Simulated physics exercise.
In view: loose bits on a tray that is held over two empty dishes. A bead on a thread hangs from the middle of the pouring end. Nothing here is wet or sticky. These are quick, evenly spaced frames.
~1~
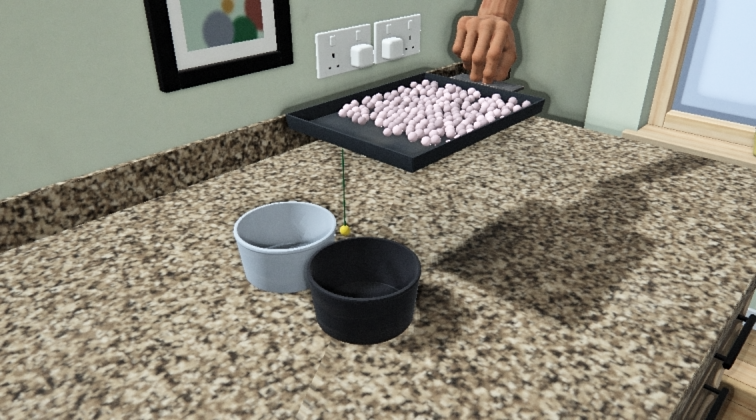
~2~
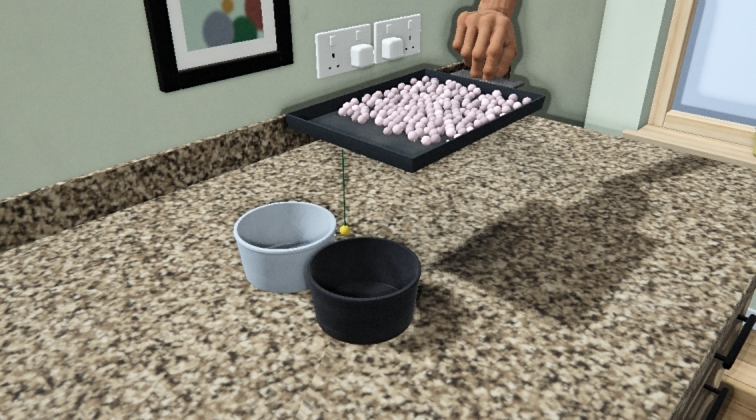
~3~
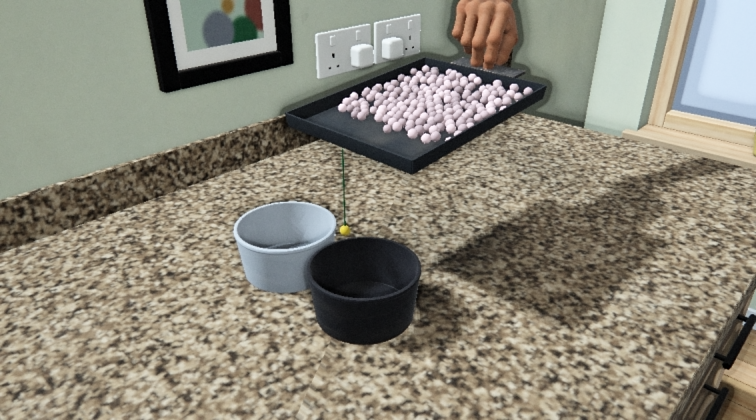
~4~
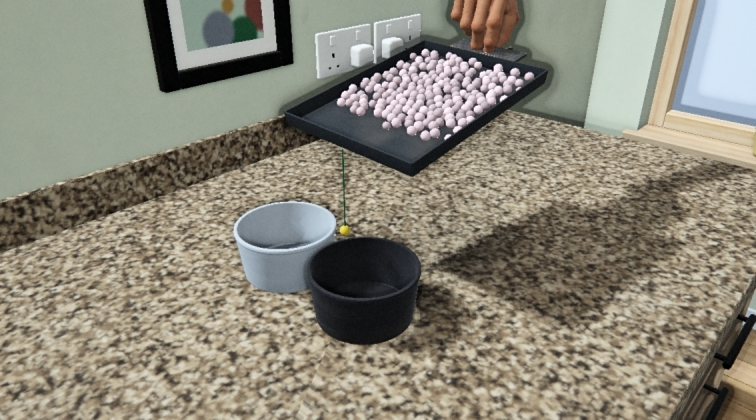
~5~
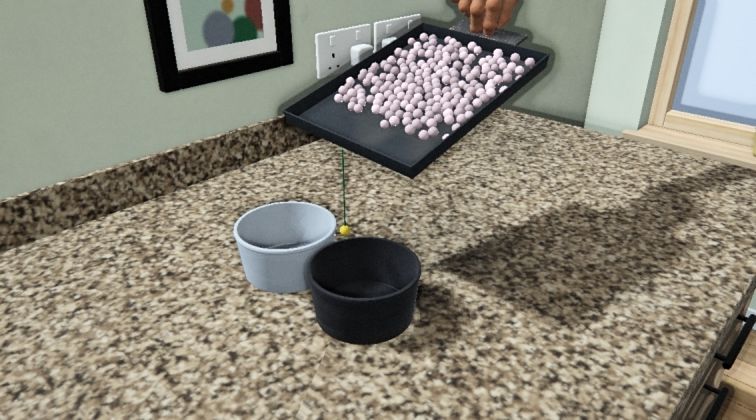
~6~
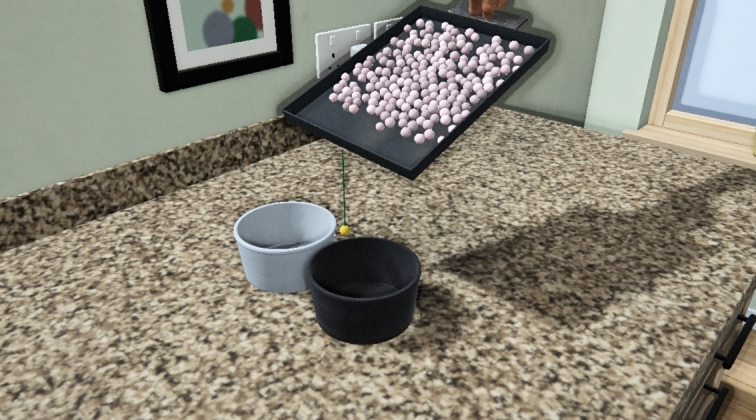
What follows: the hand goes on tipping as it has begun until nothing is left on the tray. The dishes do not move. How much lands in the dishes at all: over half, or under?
They take the larger part between them.
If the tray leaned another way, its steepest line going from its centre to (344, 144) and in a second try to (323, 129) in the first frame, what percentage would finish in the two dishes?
About 60 and 90 per cent.
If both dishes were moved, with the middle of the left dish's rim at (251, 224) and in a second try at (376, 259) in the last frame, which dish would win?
At the first place the right-hand dish, at the second the left-hand dish.
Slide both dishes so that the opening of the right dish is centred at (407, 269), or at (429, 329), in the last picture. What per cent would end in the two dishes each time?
About 50 and 70 per cent.
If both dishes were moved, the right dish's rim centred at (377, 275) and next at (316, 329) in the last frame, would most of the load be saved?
First the larger part, then under half.
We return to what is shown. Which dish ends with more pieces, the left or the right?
The winner is the right one.
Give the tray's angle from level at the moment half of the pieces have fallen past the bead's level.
At about 95°.
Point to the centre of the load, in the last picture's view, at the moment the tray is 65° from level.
Roughly at (374, 150).
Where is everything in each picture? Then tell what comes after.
In the first frame, corners of the pouring end near (288, 114) and (413, 156), level; middle of the load near (430, 109), sugar pearls; left dish near (247, 262); right dish near (324, 310); bead on its thread near (345, 231).
In the second frame, corners of the pouring end near (288, 114) and (412, 157), level; middle of the load near (430, 107).
In the third frame, corners of the pouring end near (288, 113) and (412, 159), tipped barely, lowest at the right corner; middle of the load near (430, 100).
In the fourth frame, corners of the pouring end near (286, 111) and (411, 162), tipped a little, lowest at the right corner; middle of the load near (430, 90).
In the fifth frame, corners of the pouring end near (285, 110) and (411, 165), tipped clearly, lowest at the right corner; middle of the load near (428, 81).
In the sixth frame, corners of the pouring end near (284, 109) and (411, 168), tipped clearly, lowest at the right corner; middle of the load near (425, 75), the whole lot on the move; left dish near (247, 262); right dish near (324, 310).
Shortly afterwards, tray tipped steeply; near two thirds on the tray; a little in the right dish; only a few outside both; near a quarter in the air.
Next, tray tipped past a quarter turn; near a quarter on the tray; near a third in the right dish; near a quarter outside both; a little in the air.
Some moments later, tray tipped past a quarter turn; near two thirds in the right dish; near a third outside both.
In the end, tray tipped past a quarter turn; near two thirds in the right dish; none at all in the left dish; near a third outside both.
